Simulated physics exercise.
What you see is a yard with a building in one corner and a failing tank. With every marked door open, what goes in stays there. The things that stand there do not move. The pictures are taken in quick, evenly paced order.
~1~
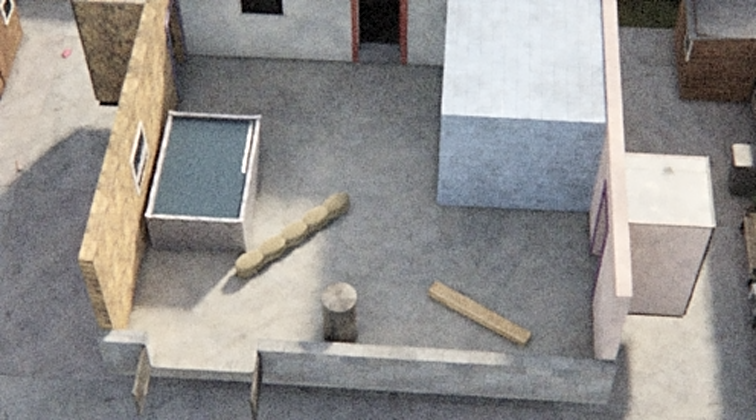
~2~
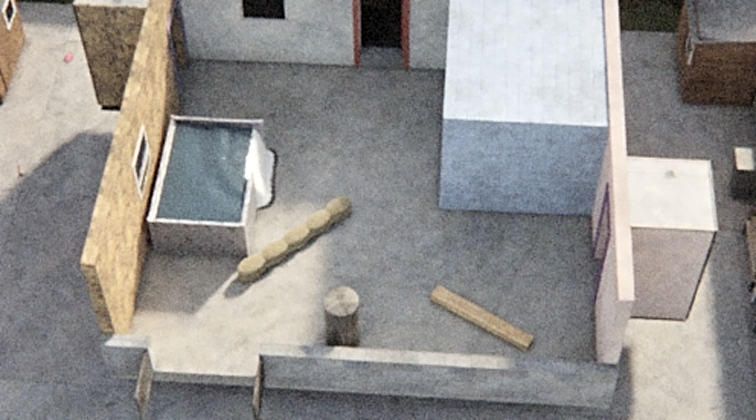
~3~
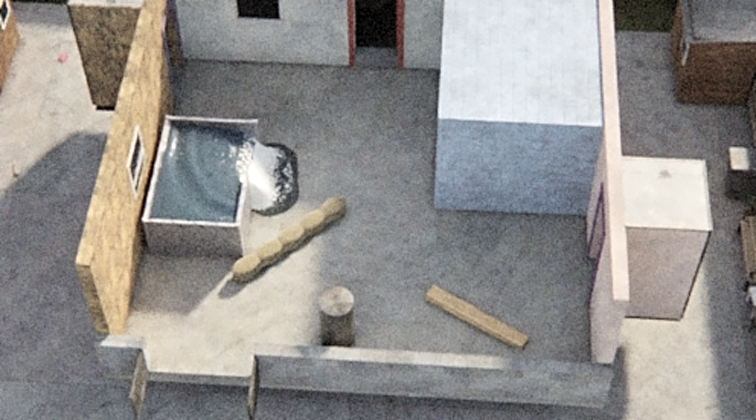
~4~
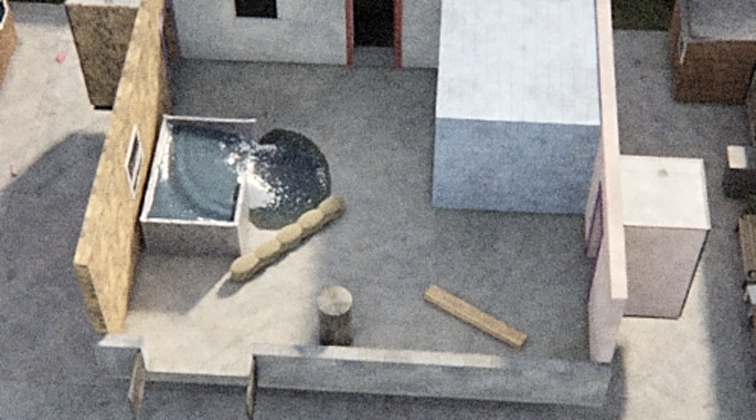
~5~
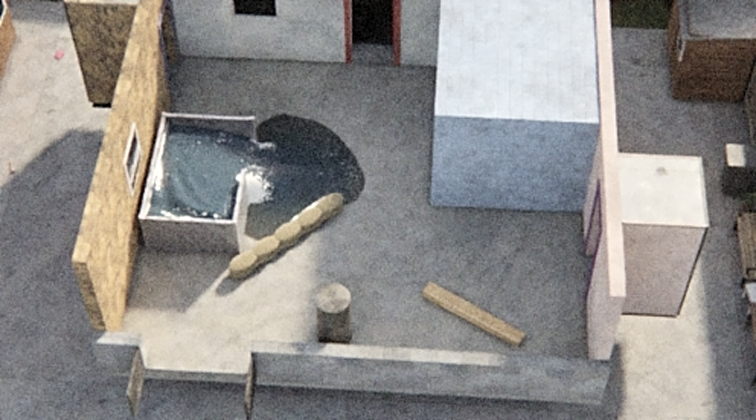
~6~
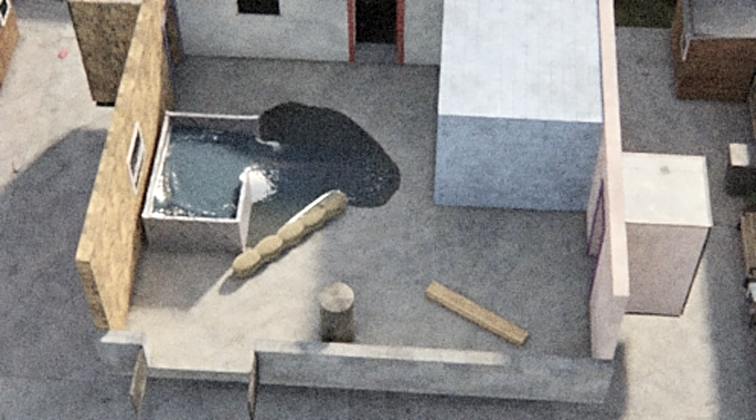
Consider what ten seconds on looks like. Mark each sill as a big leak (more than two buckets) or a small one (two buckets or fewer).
Blue door: Big; purple door: Small; red door: Small.
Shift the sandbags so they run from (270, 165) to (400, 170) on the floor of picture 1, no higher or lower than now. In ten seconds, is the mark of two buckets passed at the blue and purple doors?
I'd say blue crosses the line and purple crosses the line.
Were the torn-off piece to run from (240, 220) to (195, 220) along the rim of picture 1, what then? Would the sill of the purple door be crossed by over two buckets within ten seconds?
As I see it, the purple door stays short of it.
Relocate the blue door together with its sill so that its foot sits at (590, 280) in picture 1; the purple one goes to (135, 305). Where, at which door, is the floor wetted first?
It would be the one in red.
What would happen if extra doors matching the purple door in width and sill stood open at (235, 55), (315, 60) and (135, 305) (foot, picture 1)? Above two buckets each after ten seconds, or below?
Lab note, doors in listed order: Over the limit, over the limit, under the limit.
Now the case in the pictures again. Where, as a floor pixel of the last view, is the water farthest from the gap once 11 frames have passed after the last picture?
Somewhere about (508, 273).
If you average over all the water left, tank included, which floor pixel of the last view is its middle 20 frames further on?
Around (328, 164).
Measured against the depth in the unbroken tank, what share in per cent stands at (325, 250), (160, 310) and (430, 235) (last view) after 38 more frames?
Around 2, 2 and 4 percent, in that order.
A moment on, water covers 30 % of the floor; the blue door not reached, the purple door not reached, the red door not reached.
Next, water covers 35 % of the floor; the blue door not reached, the purple door not reached, the red door wet at the sill, nothing in.
Then, water covers 50 % of the floor; the blue door not reached, the purple door not reached, the red door wet at the sill, nothing in.
Later, water covers 80 % of the floor; the blue door far over two buckets in, the purple door wet at the sill, nothing in, the red door under two buckets in.
In the end, water covers 95 % of the floor; the blue door far over two buckets in, the purple door under two buckets in, the red door under two buckets in.
